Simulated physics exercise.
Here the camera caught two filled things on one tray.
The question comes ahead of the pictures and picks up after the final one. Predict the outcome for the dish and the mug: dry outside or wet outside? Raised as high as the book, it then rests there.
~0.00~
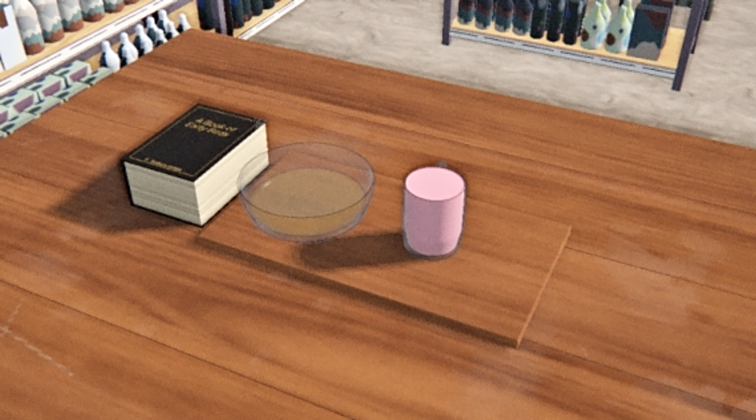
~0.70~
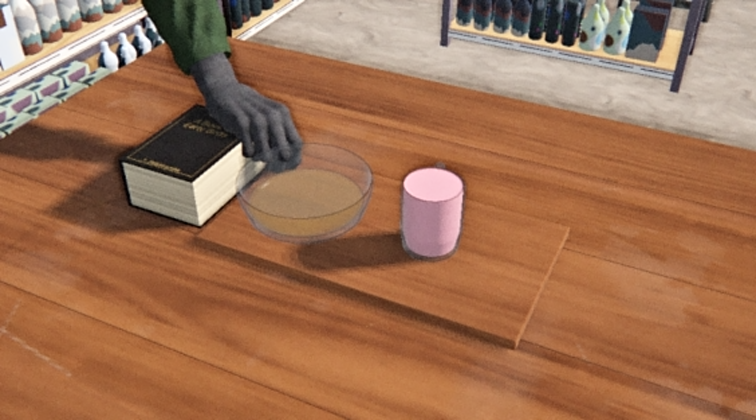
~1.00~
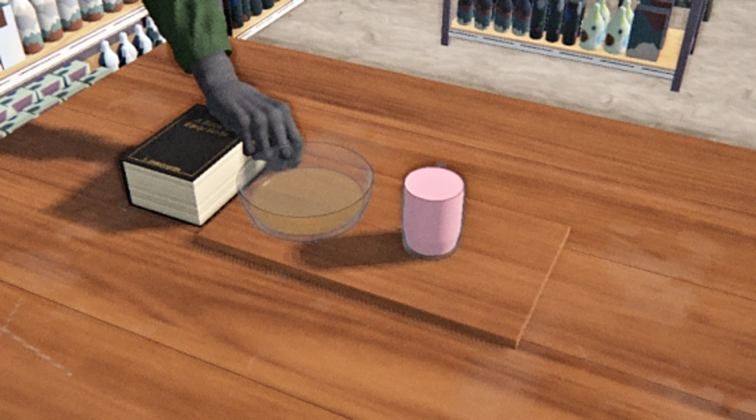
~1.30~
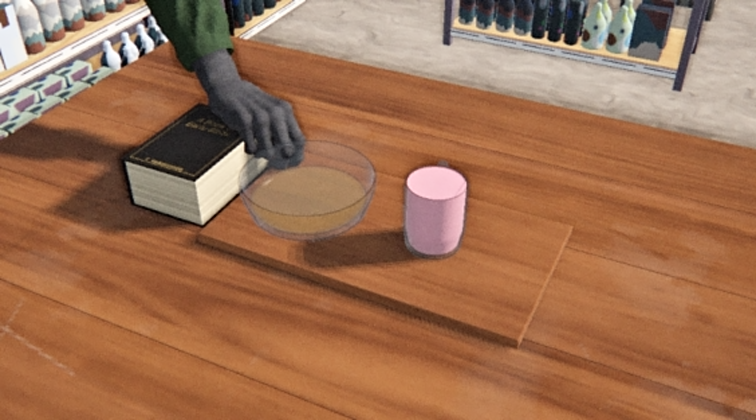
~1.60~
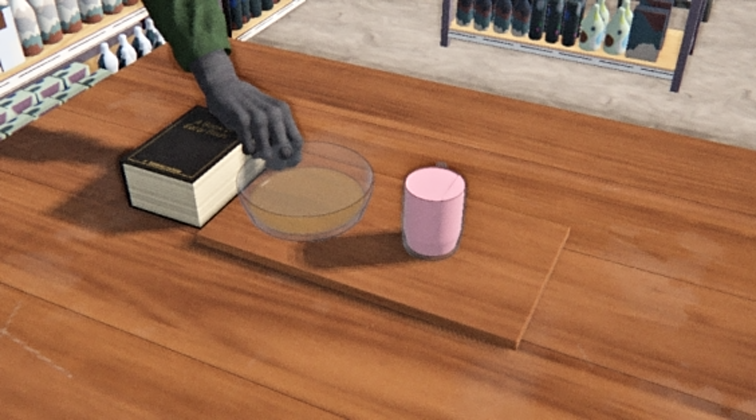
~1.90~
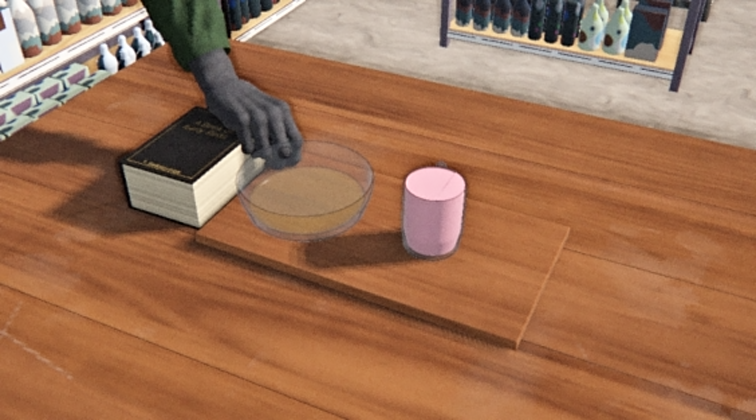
On the left the dish: Dry outside, on the right the mug: Wet outside.
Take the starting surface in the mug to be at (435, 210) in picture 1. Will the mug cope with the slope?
No loss.
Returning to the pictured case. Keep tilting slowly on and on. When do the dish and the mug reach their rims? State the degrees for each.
The first goes at around 35°, the second at around 4°.
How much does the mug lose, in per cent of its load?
Roughly 6 per cent.
By 2.6 s, the tray slopes by about 6°; dish, its rim is dry; mug, it has slopped over.
By 3.4 s, the tray slopes by about 13°; dish, its rim is dry; mug, it has slopped over.
By 4.6 s, the tray slopes by about 11°, resting on the book; dish, its rim is dry; mug, it has slopped over.
